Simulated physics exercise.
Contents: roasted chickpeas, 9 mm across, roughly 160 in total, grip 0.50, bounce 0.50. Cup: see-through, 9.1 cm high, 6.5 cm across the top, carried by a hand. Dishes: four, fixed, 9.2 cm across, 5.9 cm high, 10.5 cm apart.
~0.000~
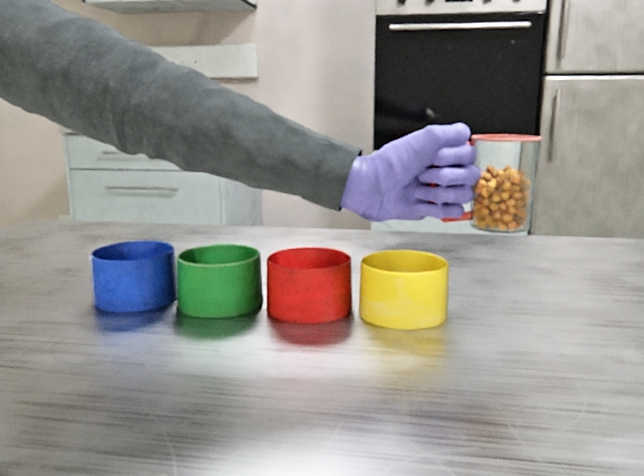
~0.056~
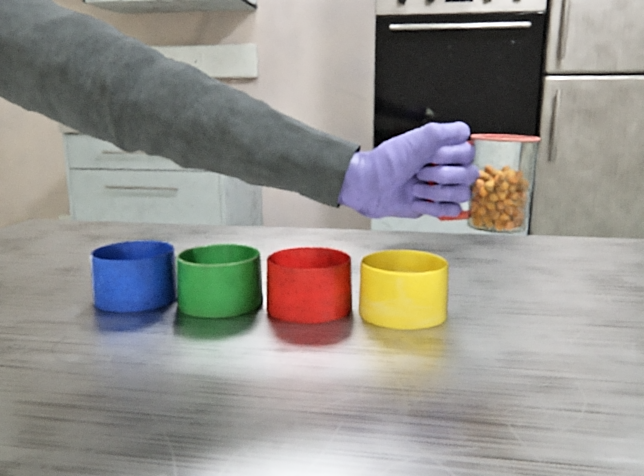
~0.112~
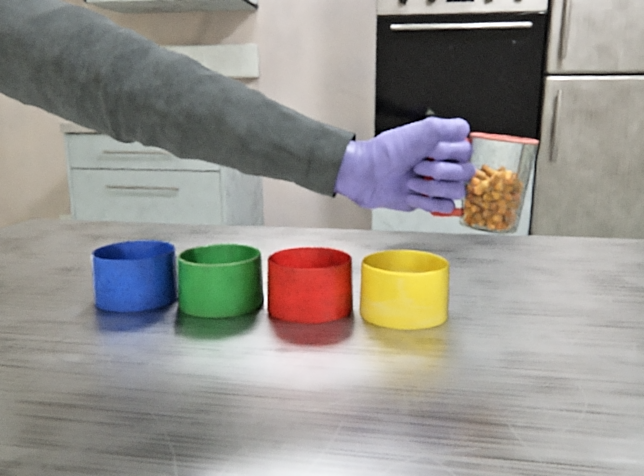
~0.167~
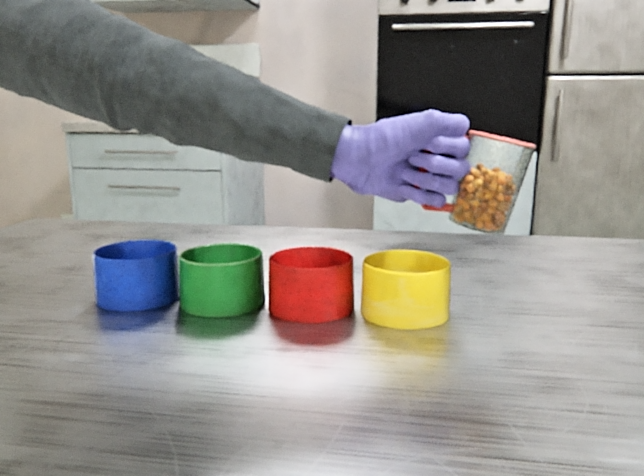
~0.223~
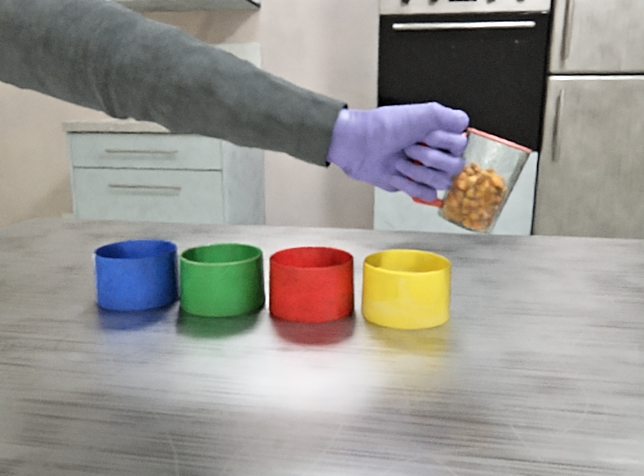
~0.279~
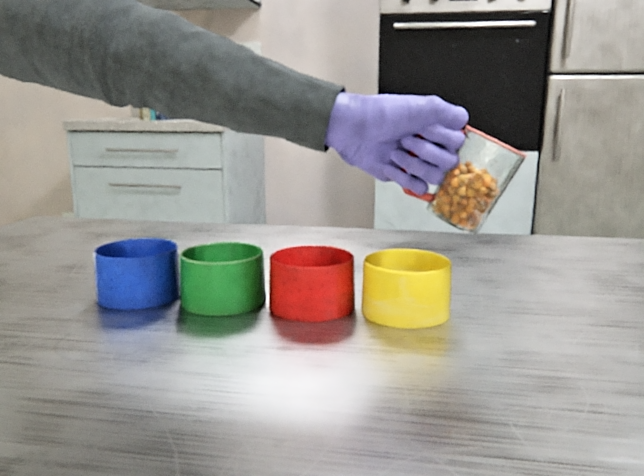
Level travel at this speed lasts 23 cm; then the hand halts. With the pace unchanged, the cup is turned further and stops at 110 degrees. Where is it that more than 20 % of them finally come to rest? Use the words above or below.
Red dish - above; blue dish - below; green dish - below; yellow dish - above; counter - below.
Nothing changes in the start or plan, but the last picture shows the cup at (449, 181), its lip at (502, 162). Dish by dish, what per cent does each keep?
Then red 90, blue 0, green 0, and yellow 0.
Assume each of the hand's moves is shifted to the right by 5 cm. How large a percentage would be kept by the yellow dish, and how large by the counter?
Then the yellow dish would get 80 and the counter 20.
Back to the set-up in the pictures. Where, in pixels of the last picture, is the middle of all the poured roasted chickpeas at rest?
Close to pixel (382, 301).
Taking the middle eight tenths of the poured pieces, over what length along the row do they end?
The stretch is around 12 cm long.
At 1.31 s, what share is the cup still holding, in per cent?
Somewhere close to 50 percent.
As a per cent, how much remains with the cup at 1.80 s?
Roughly 15 per cent.
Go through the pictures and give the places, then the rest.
Cup at (502, 183), tilt 0 degrees, lip at (539, 138), moved 0.0 cm; middle of the pieces at (507, 199); yellow dish at (404, 262); red dish at (309, 258); green dish at (219, 254); blue dish at (133, 251), in the first picture.
Cup at (500, 183), tilt 2 degrees, lip at (538, 139), moved 0.2 cm; middle of the pieces at (504, 199), in the second picture.
Cup at (496, 183), tilt 6 degrees, lip at (537, 142), moved 0.8 cm; middle of the pieces at (498, 199), in the third picture.
Cup at (489, 183), tilt 12 degrees, lip at (534, 146), moved 1.6 cm; middle of the pieces at (490, 199), in the fourth picture.
Cup at (481, 183), tilt 19 degrees, lip at (530, 151), moved 2.4 cm; middle of the pieces at (480, 198), in the fifth picture.
Cup at (473, 182), tilt 25 degrees, lip at (525, 156), moved 3.2 cm; middle of the pieces at (470, 197); yellow dish at (407, 261); red dish at (312, 256); green dish at (222, 252); blue dish at (137, 248). Its pace works out near 115 degrees a second; the hand travels 15 cm a second, in the sixth picture.
Then, at 0.90 s, tilt 98 degrees; cup holds 100 %.
After 1.31 s, tilt 110 degrees; cup holds 50 %, yellow 50 %.
After 1.80 s, tilt 110 degrees; cup holds 15 %, red 20 %, yellow 55 %.
In the end, at 2.8 s, red 30 %, blue 0 %, green 0 %, yellow 55 %, counter 10 %.
